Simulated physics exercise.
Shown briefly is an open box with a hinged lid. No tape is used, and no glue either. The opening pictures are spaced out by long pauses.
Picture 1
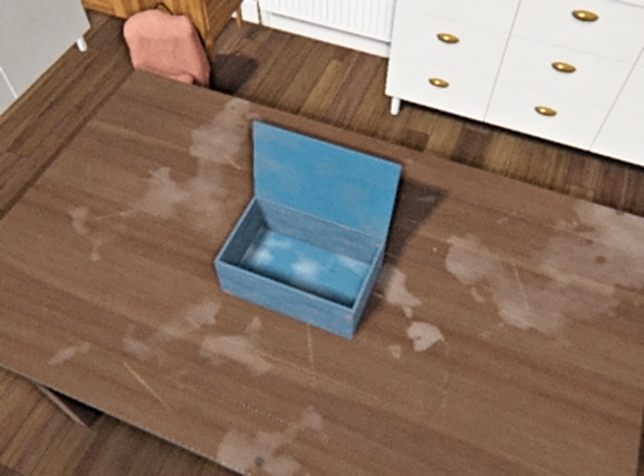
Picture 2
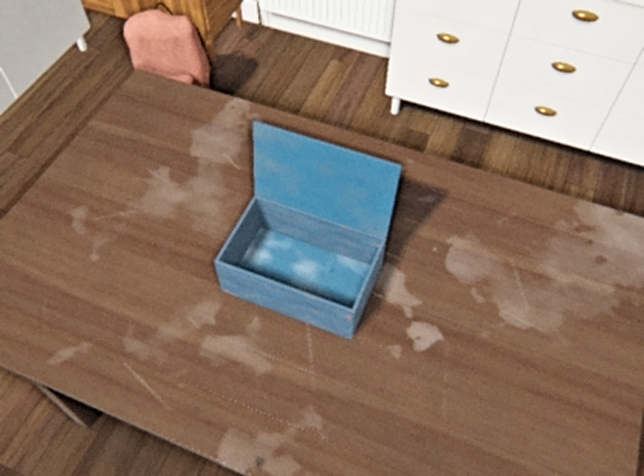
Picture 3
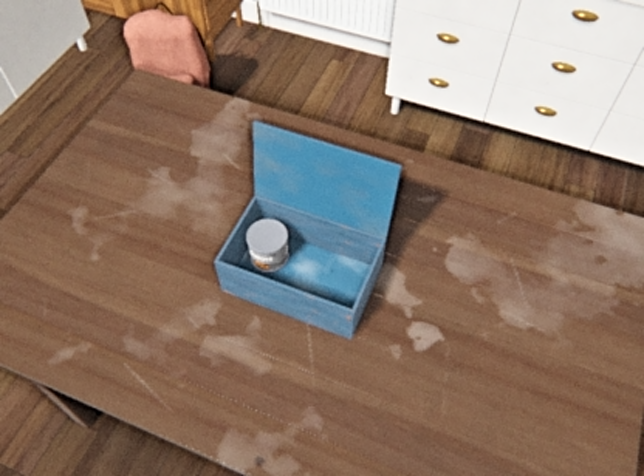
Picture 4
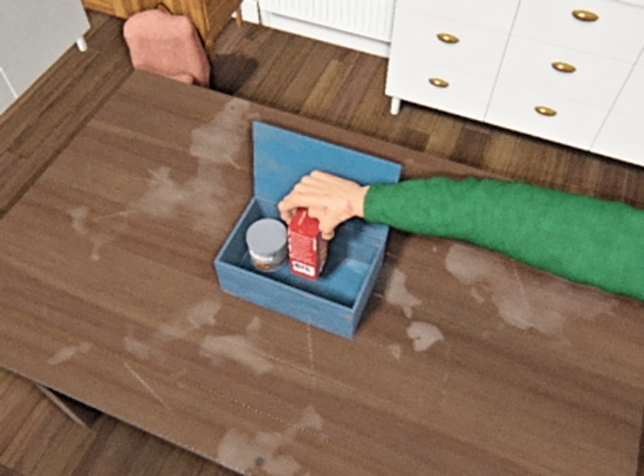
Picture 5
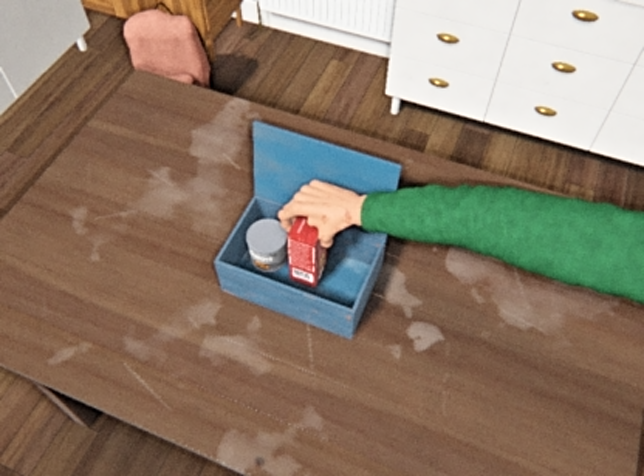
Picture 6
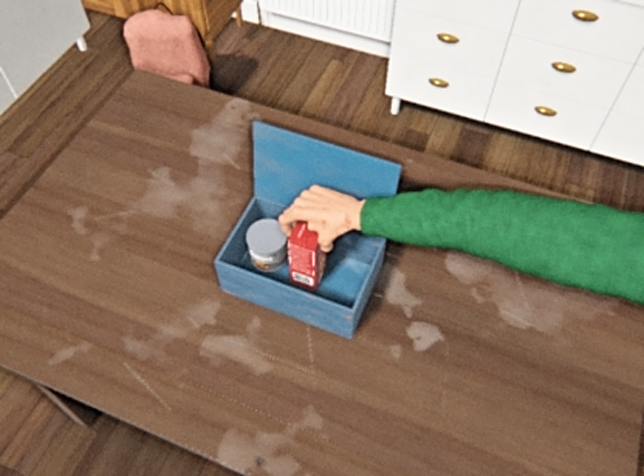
A hand in a green sleeve lowered a red carton into an open blue box on a wooden table, beside a grey-lidded jar that had appeared in the box after it was empty.
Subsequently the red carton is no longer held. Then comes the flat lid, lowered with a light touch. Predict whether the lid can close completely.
The box ends up open.
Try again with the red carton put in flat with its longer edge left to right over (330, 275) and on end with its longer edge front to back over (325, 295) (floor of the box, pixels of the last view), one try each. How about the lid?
First time round it drops into place, and second time round it won't go down.
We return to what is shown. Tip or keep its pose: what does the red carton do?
By the end the red carton has kept its angle.
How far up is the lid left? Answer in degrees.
About 50° above the rim.
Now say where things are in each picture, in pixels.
In the first frame, the last thing is not in view yet.
In the second frame, the last thing is not in view yet.
In the third frame, the last thing is not in view yet; grey tin (268, 246).
The fourth frame shows coming down; red carton (309, 243); grey tin (268, 246).
The fifth frame shows coming down; red carton (308, 250); grey tin (268, 246).
The sixth frame shows put in, still held; red carton (308, 254); grey tin (268, 246).
Then, 1.20 s past the last view, lid starting down.
Then, 1.50 s past the last view, lid 65° above the rim.
Finally, lid 50° above the rim; both still in place. Final places as the last picture's camera would see them, red carton near (308, 254).
